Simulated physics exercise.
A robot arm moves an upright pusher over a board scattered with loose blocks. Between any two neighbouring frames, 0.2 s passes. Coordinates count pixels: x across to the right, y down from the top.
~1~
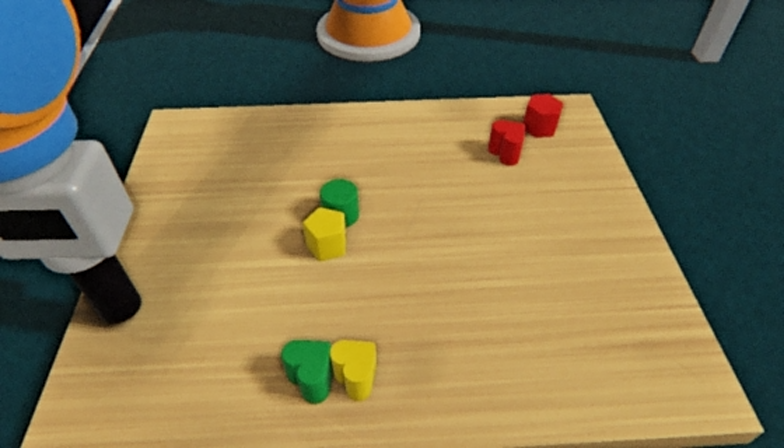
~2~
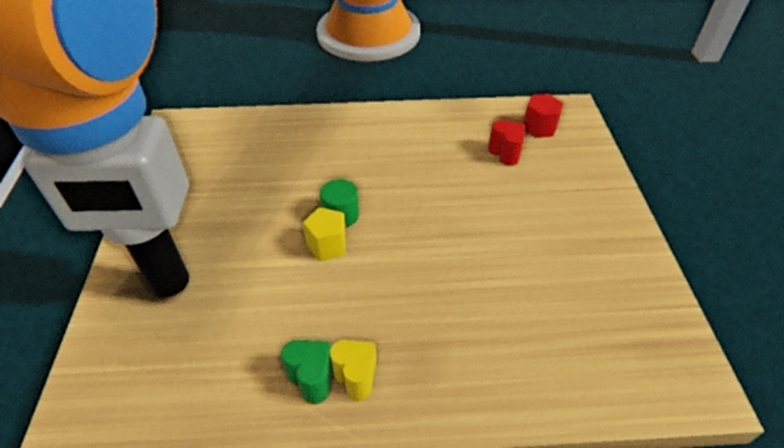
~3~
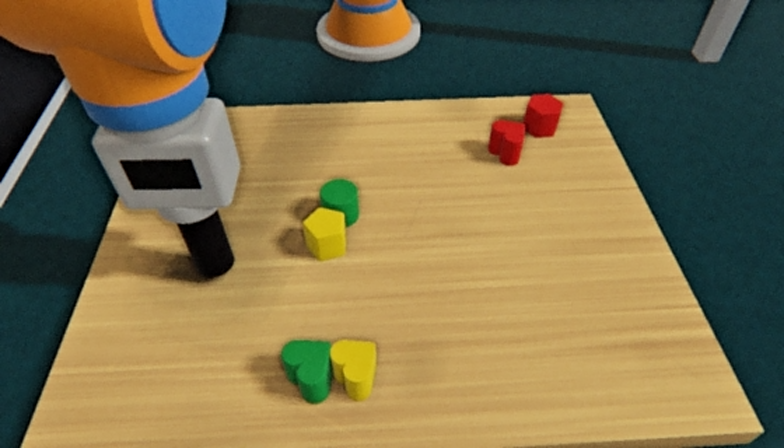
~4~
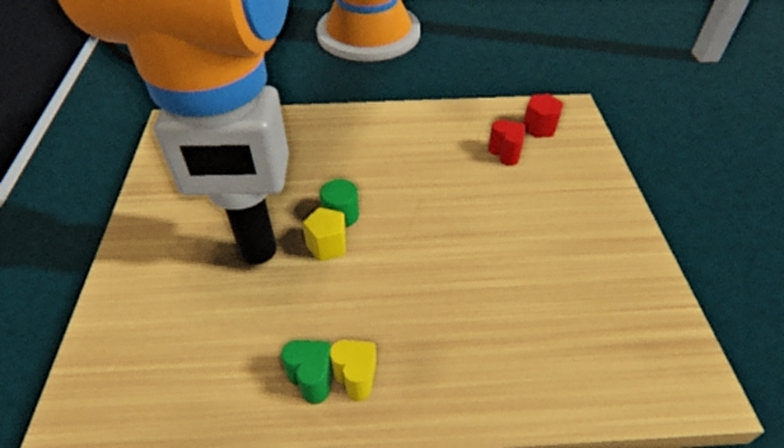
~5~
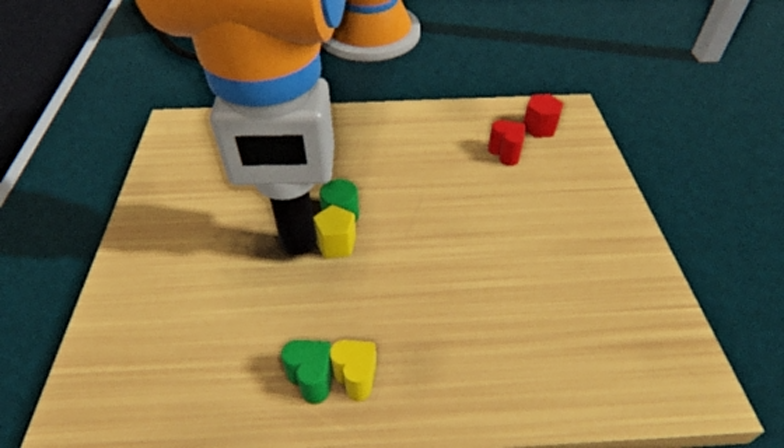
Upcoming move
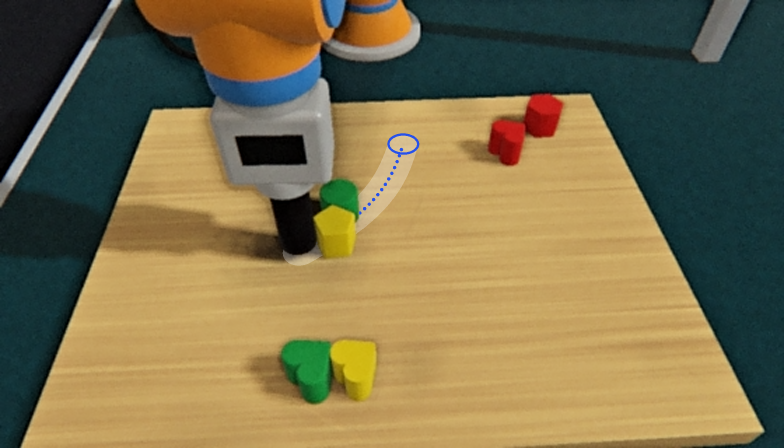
Robot arm sweeping its black pusher rightward across a wooden board and nudging a yellow pentagonal block slightly beside a green disc.
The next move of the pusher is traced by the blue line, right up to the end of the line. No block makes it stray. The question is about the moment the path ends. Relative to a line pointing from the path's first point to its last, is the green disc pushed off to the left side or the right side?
Moves left.
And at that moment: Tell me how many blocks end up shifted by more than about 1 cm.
Moved: 2.
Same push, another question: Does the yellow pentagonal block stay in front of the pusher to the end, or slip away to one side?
It slides aside on the way.
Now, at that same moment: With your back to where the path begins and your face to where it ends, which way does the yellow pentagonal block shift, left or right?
My prediction: Rightwards.
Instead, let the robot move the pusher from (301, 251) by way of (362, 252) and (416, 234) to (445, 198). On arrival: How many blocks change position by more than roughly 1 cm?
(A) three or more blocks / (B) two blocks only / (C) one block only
C.
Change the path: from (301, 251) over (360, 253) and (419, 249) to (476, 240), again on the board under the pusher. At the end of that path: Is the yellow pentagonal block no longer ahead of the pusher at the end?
Yes, that is how it ends up.
Drawn move, from (301, 251) via (353, 218) and (388, 181), ending at (403, 144).
The first path, step by step. One third of the way, pusher (353, 208); yellow pentagonal block (376, 213), turned 60° clockwise; green disc (357, 169).
Two thirds of the way, pusher (388, 171); yellow pentagonal block (377, 213), turned 65° clockwise; green disc (363, 141).
At the end, pusher (403, 134); yellow pentagonal block (377, 213), turned 65° clockwise; green disc (362, 138).
